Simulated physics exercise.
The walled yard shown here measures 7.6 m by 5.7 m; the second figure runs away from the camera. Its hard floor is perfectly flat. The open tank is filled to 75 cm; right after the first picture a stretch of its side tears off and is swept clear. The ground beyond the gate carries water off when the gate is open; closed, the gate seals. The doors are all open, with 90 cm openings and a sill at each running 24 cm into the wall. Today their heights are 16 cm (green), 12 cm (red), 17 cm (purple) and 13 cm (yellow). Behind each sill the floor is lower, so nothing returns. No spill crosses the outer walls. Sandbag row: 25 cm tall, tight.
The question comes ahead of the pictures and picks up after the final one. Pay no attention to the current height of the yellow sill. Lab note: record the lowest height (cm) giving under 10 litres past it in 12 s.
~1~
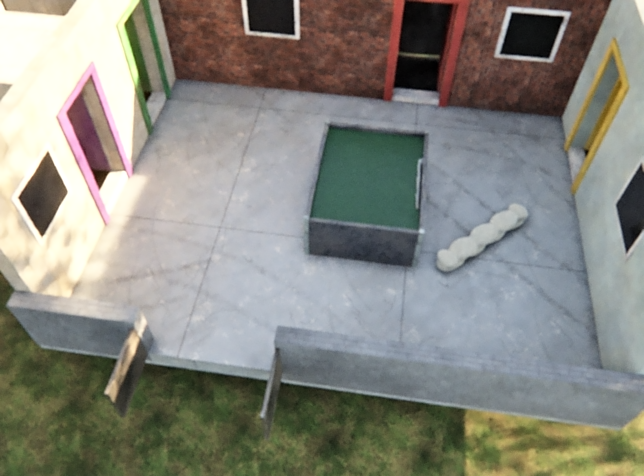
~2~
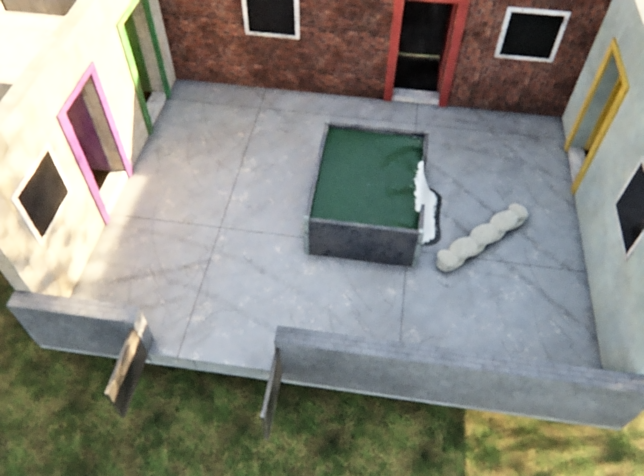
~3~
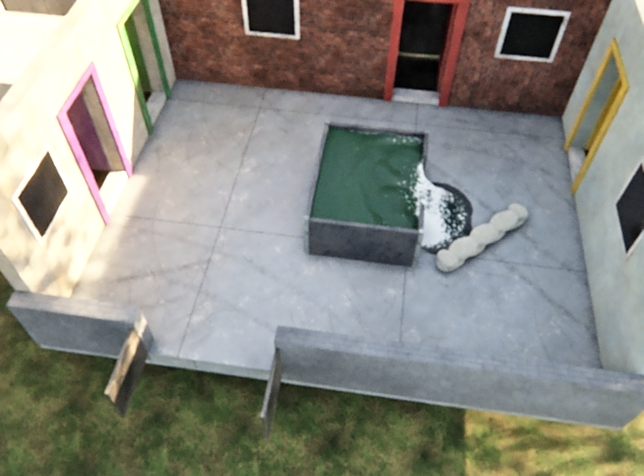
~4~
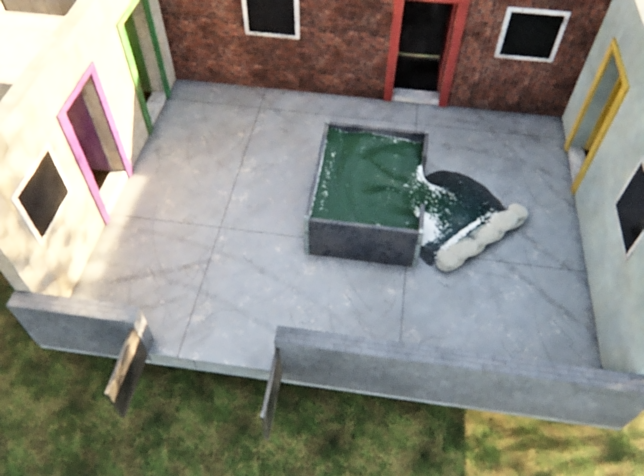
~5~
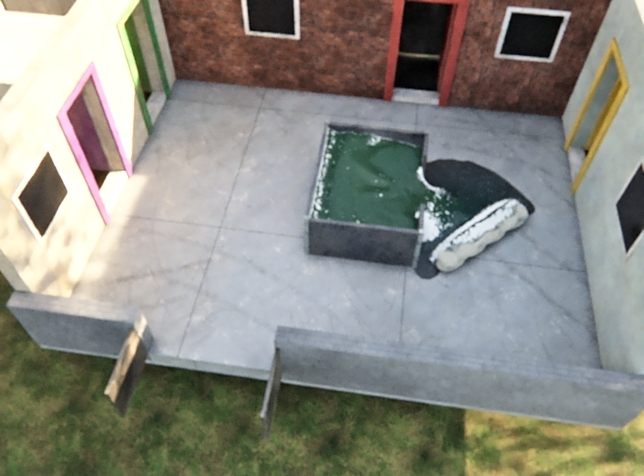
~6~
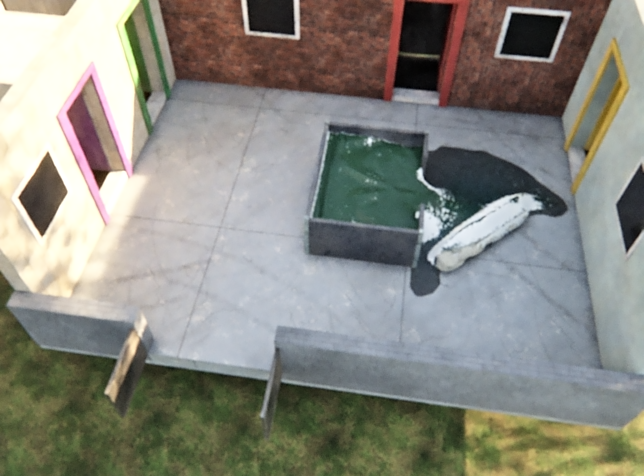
Lowest height: 28 cm.
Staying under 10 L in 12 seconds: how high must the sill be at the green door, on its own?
At green, roughly 9.0 cm.
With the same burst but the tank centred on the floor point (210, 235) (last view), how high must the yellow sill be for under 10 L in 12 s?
A height near 16 cm.
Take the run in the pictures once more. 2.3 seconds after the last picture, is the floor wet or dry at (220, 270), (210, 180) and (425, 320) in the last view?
1: Unwetted; 2: Unwetted; 3: Awash.
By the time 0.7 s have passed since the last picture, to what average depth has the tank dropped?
Around 47 cm on average.
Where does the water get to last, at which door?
Door: Purple.
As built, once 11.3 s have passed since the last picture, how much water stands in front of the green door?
It comes to about 7.5 centimetres deep.
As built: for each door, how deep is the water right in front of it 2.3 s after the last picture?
Depths in cm - green: 0, red: 6, purple: 0, yellow: 22.
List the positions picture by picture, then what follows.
In the first frame, still water, 75 cm deep, in the open tank at (370, 177); the yellow door at (592, 126) is dry.
In the second frame, the gap is at (418, 202), the front 0.3 m out at (436, 237); the back of the open tank holds 75 cm.
In the third frame, the gap is at (417, 204), the front 0.8 m out at (466, 238); the back of the open tank holds 75 cm.
In the fourth frame, water pours out at (417, 205) and has run 1.4 m, to (503, 216); about 14 cm deep outside, 69 cm at the back.
In the fifth frame, water pours out at (417, 205) and has run 1.8 m, to (528, 208); about 9 cm deep outside, 62 cm at the back.
In the sixth frame, the front is at (560, 204), 2.4 m from the gap at (417, 204); 3.6 m2 of floor is wet, 64 cm left at the back; the yellow door at (592, 126), 3.0 m from the gap, is still 0.8 m from the nearest water.
Then, 0.7 s after the last picture water covers 25 % of the floor, deepest (46 cm) near (466, 235); 28 cm at the yellow door, 21 litres in over its 13 cm sill.
Then, 2.3 s after the last picture water covers 35 % of the floor, deepest (36 cm) near (561, 121); 22 cm at the yellow door, 125 litres in over its 13 cm sill.
Then, 11.3 s after the last picture water covers 95 % of the floor, deepest (9 cm) near (93, 329); 7 cm at the yellow door, 209 litres in over its 13 cm sill.
At the yellow door as built, the water peaked near 29 cm, 0.9 s after the last picture.
Run again over the same 12 s with other heights there, 40 litres in over 23 cm, 2 litres over 31 cm. The limit of 10 litres is kept from about 28 cm up.
